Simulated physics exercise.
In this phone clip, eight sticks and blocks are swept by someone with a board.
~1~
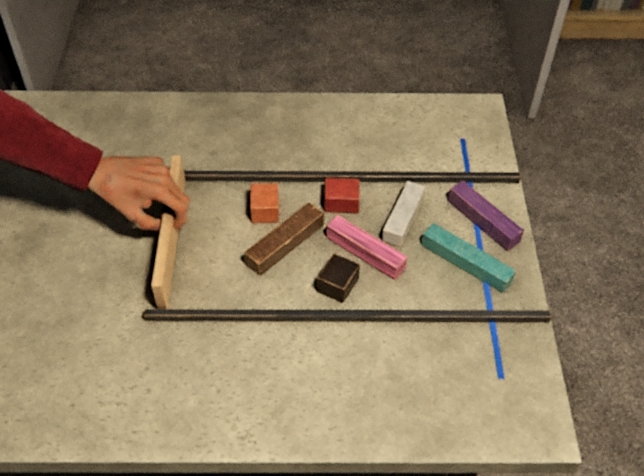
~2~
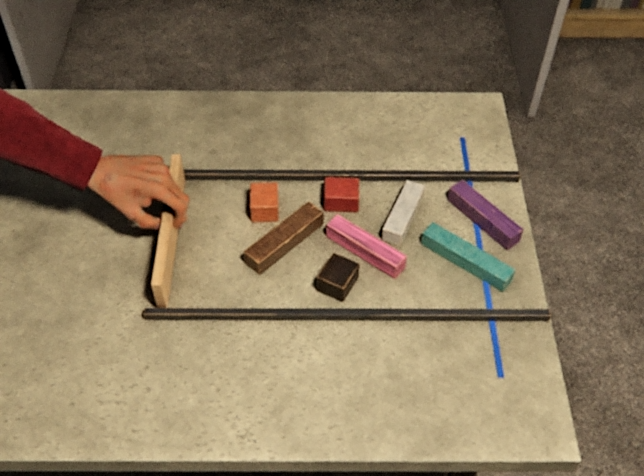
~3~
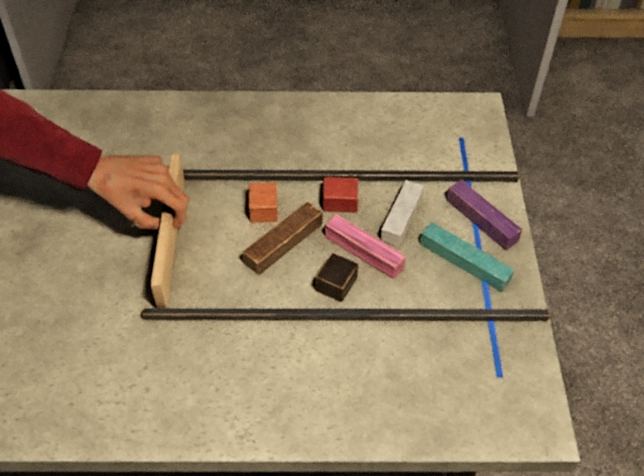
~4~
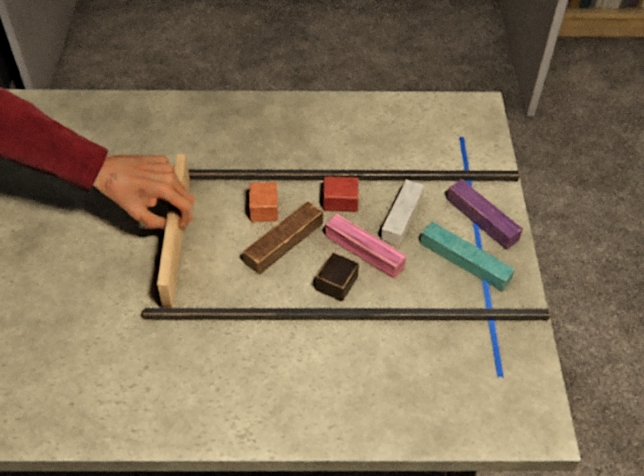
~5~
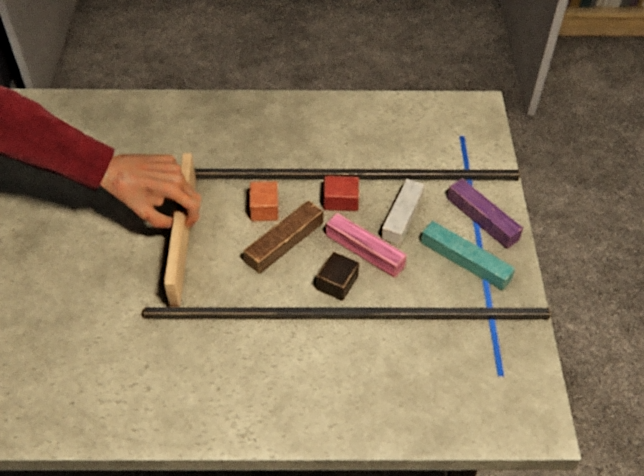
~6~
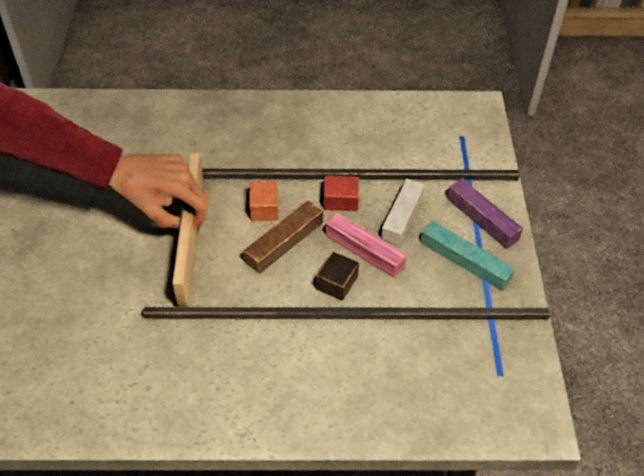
On a pale stone-like tabletop above a grey carpet, seen from above at an angle by a nearly still camera, two dark rods run left to right. Between them lie orange, red and black blocks and brown, pink and white bars, with purple and turquoise ones at a blue line on the right. A red-sleeved hand holds a wooden board upright at left, then slides it slightly rightward, touching none of the pieces.
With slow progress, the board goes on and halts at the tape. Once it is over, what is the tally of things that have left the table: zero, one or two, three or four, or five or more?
The pieces lost over the edge are three or else four.
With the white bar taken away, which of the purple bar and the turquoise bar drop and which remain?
Result - purple bar: Gone; turquoise bar: Gone.
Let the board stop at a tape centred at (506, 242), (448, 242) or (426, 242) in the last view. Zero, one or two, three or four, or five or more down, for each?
Place one: 5 or more; place two: 1 or 2; place three: Zero.
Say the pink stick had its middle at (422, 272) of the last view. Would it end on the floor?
The pink stick stays put.
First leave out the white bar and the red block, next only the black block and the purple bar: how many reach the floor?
Result, first then second: 2, 2.
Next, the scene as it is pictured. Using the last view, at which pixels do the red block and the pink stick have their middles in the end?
Near (515, 184) and (533, 270).
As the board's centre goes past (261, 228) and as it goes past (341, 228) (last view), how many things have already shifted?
2 at one spot and 6 at the other.
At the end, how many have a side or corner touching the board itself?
3 in contact.
A little later, none off yet; purple bar at rest near (484, 213); turquoise bar at rest near (467, 255); white bar at rest near (403, 211).
Next, none off yet; purple bar at rest near (485, 213); turquoise bar moving near (470, 256); white bar shifted a little near (429, 208).
Later still, none off yet; purple bar shifted a little near (531, 217); turquoise bar shifted a little near (523, 266); white bar shifted about its own width near (501, 202).
When it is over, the number that fall off is three or four; down, white bar, turquoise bar and purple bar.
